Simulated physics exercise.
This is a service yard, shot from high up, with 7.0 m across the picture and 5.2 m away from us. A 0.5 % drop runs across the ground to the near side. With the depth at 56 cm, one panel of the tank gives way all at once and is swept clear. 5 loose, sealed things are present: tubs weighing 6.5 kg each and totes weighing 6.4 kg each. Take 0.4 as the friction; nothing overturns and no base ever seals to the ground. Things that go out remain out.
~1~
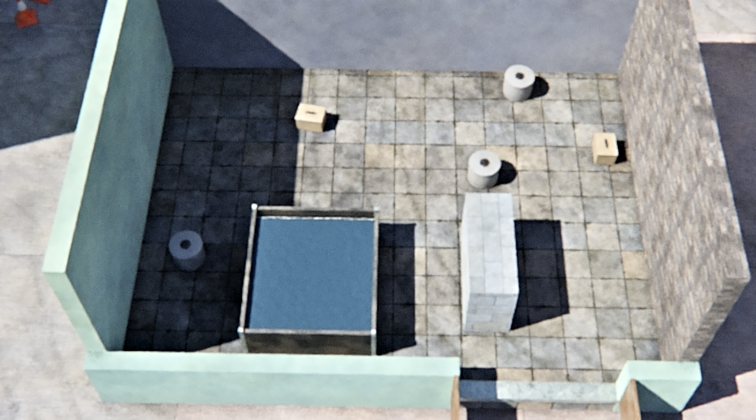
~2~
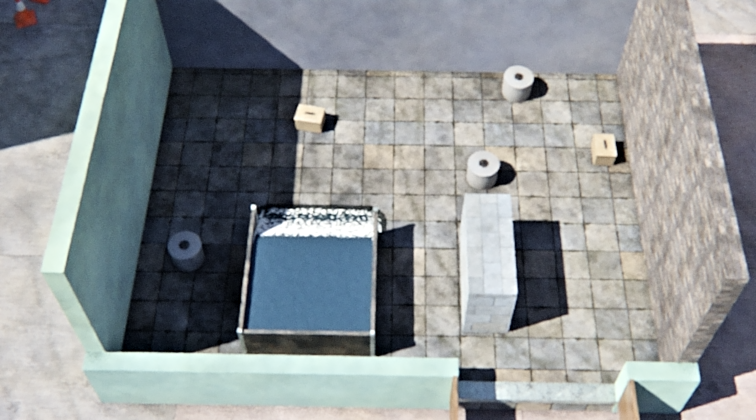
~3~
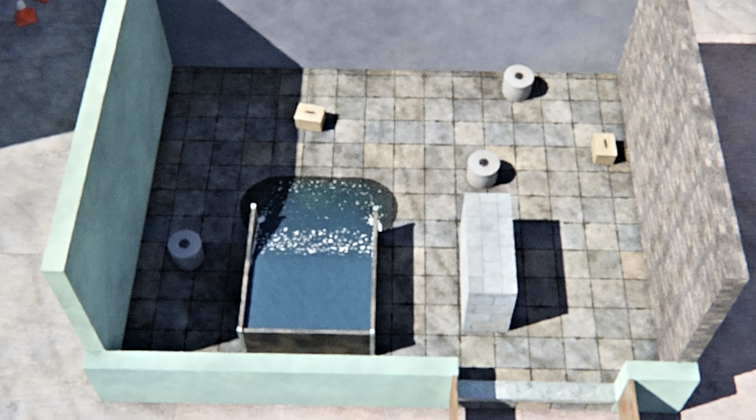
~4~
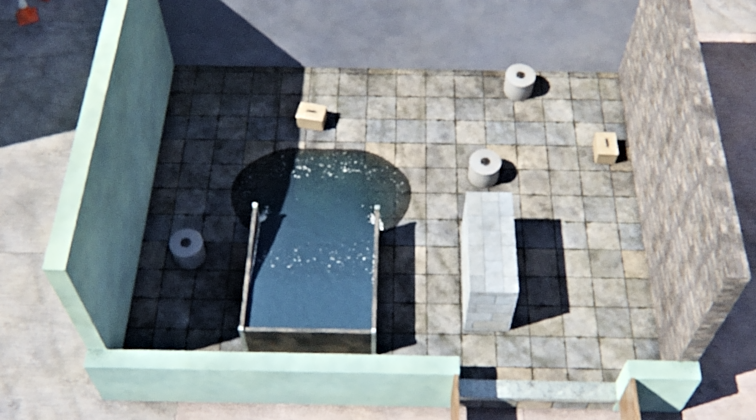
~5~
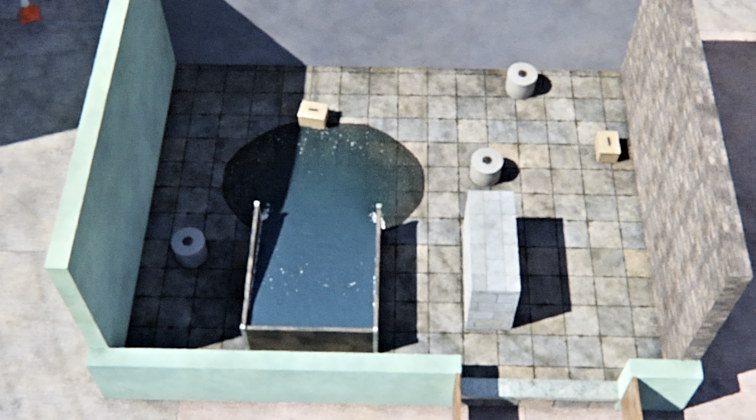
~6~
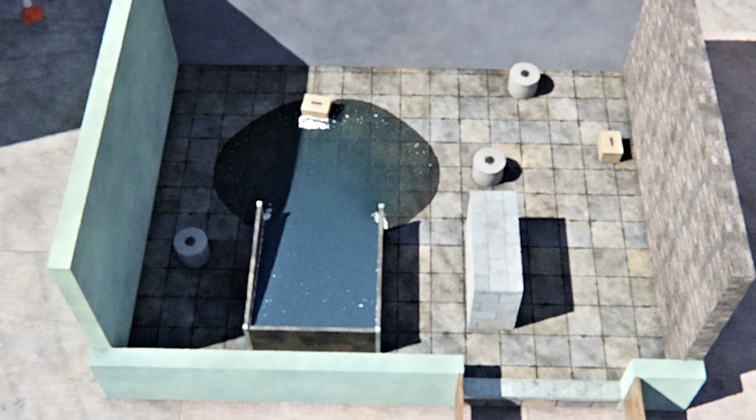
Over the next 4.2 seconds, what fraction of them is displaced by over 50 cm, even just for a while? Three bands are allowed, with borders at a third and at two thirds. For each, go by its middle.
That would be two thirds or more of them.
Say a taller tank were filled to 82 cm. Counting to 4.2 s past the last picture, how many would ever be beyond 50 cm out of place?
In that case the number is 4.
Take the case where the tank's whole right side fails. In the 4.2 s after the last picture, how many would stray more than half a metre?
Then 2 of them would.
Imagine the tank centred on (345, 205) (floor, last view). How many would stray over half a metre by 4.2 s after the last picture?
In that case the number is 4.
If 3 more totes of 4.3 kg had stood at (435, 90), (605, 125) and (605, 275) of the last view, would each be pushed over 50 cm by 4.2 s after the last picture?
Note, in sequence: Over threshold; over threshold; under threshold.
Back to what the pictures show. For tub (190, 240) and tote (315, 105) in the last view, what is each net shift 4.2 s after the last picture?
Distances: 80 cm; 80 cm.
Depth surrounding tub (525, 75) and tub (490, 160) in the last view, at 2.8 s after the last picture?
First about 9 cm, second about 1 cm.
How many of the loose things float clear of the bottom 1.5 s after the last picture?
Total: 1.
Then, 0.4 s after the last picture 1 of 5 are over 50 cm from their spots; 0 afloat.
Then, 1.5 s after the last picture 1 of 5 are over 50 cm from their spots; 1 afloat.
Then, 2.8 s after the last picture 2 of 5 are over 50 cm from their spots; 2 afloat.
Then, 4.2 s after the last picture 4 of 5 are over 50 cm from their spots, and 4 have been at some point; 2 afloat.
